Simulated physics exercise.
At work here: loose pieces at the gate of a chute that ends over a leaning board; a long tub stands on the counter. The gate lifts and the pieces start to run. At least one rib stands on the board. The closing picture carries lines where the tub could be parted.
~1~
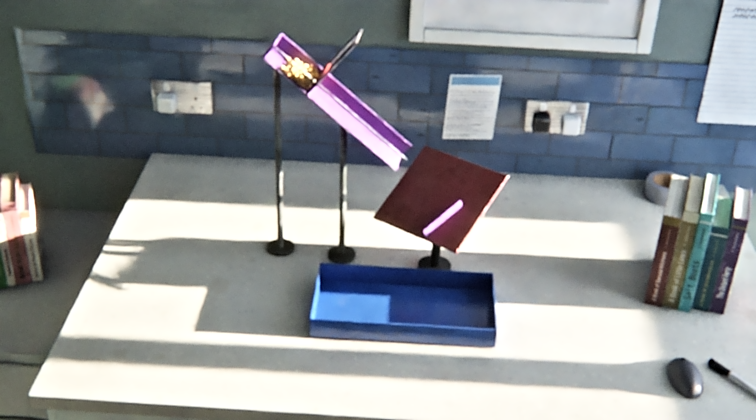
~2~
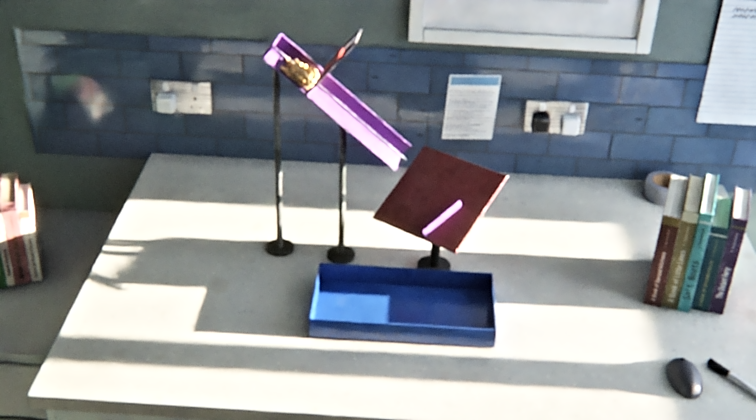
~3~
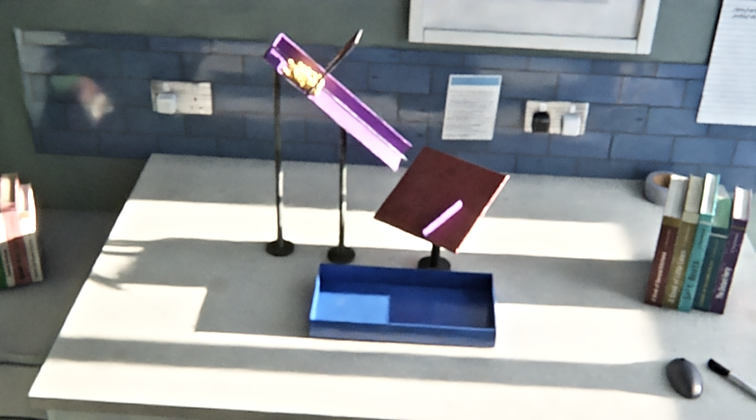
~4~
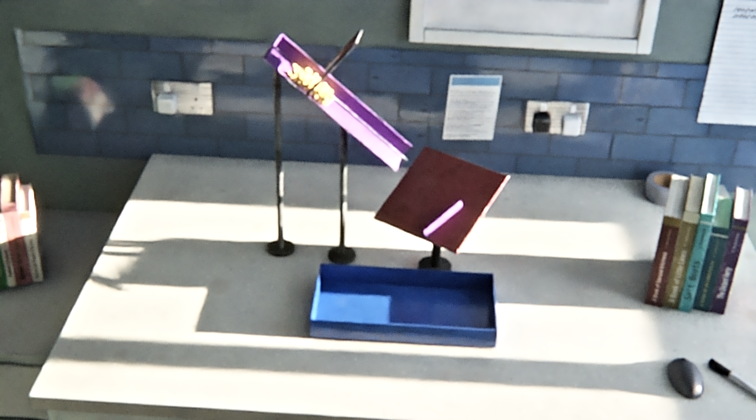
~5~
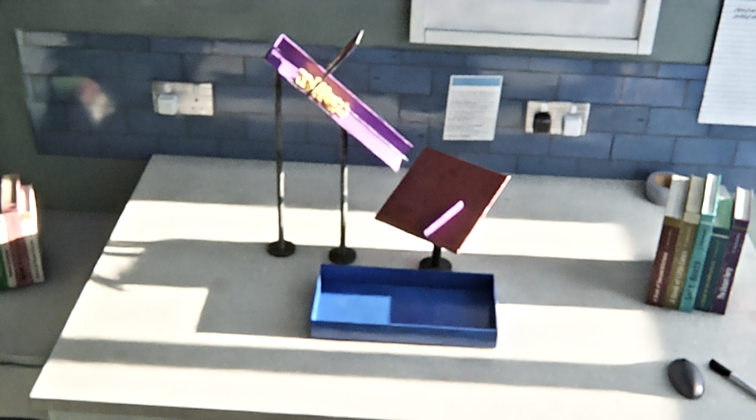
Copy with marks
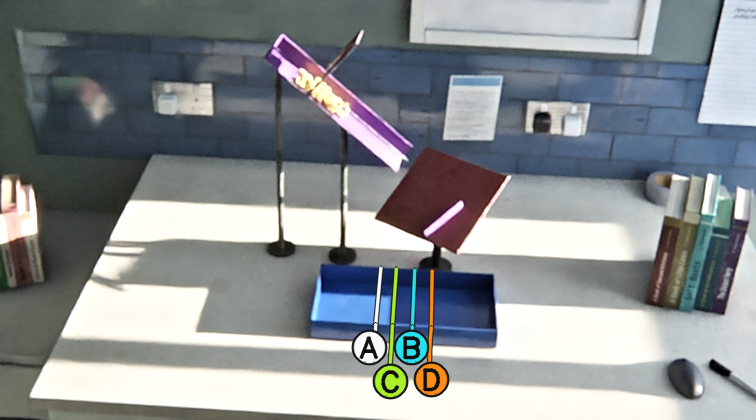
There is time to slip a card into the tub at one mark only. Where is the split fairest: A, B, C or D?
Use line C.
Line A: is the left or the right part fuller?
More lands on the right.
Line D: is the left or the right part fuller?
More lands on the left.
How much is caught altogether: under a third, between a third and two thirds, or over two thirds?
Over two thirds.
On the marked copy, line A crosses the front rim at (375, 323); line B crosses the front rim at (412, 326); line C crosses the front rim at (392, 324); line D crosses the front rim at (431, 327).
If A is chosen, of what is caught, a small part on the left of the divider, most on the right.
If B is chosen, of what is caught, nearly all on the left of the divider, a small part on the right.
If C is chosen, of what is caught, about half on the left of the divider, about half on the right.
If D is chosen, of what is caught, nearly all on the left of the divider, a small part on the right.
